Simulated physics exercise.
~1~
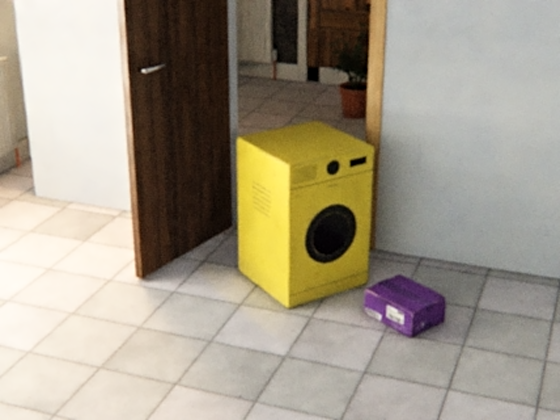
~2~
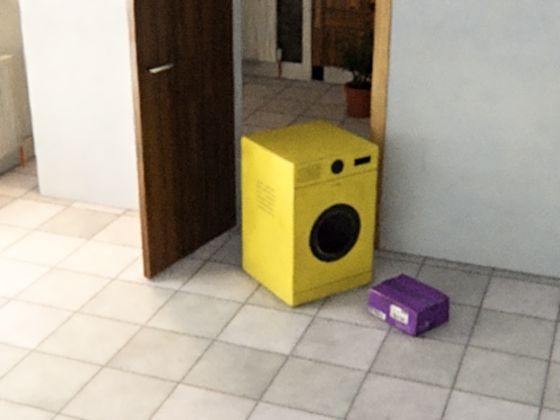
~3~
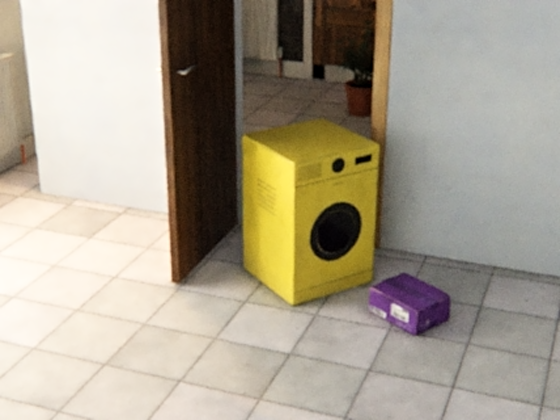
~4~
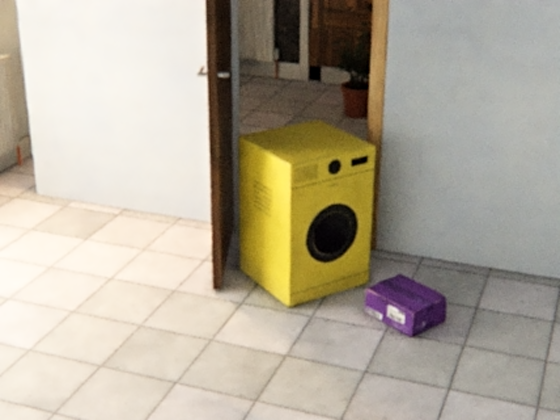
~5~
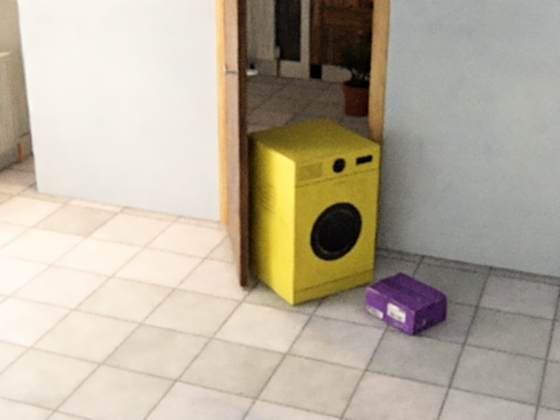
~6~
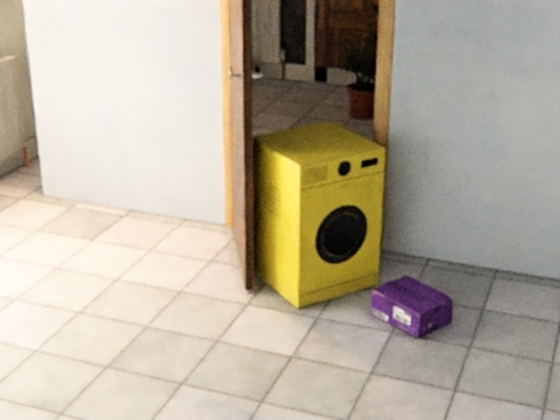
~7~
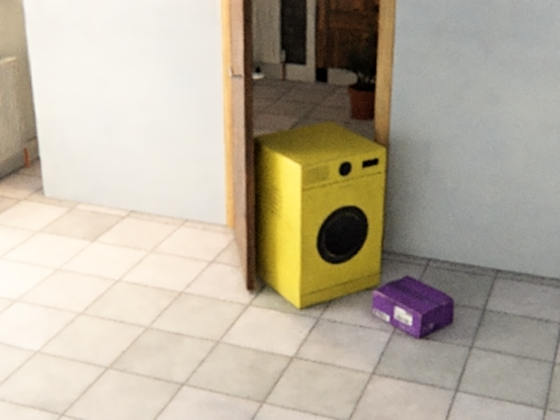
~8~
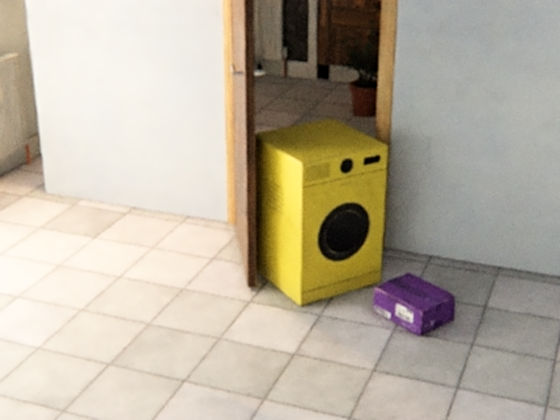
A room with pale floor tiles and light grey walls is seen from above at an angle, the view swaying slightly. A dark brown door stands wide open to the left of a doorway, with a potted plant visible beyond. A yellow washing machine sits in the opening, and a purple parcel lies on the floor to its right. The door swings steadily toward the machine, narrowing to a thin edge and uncovering more of the left wall. It stops beside the machine's left side and stays there, still open, while machine and parcel remain in place.
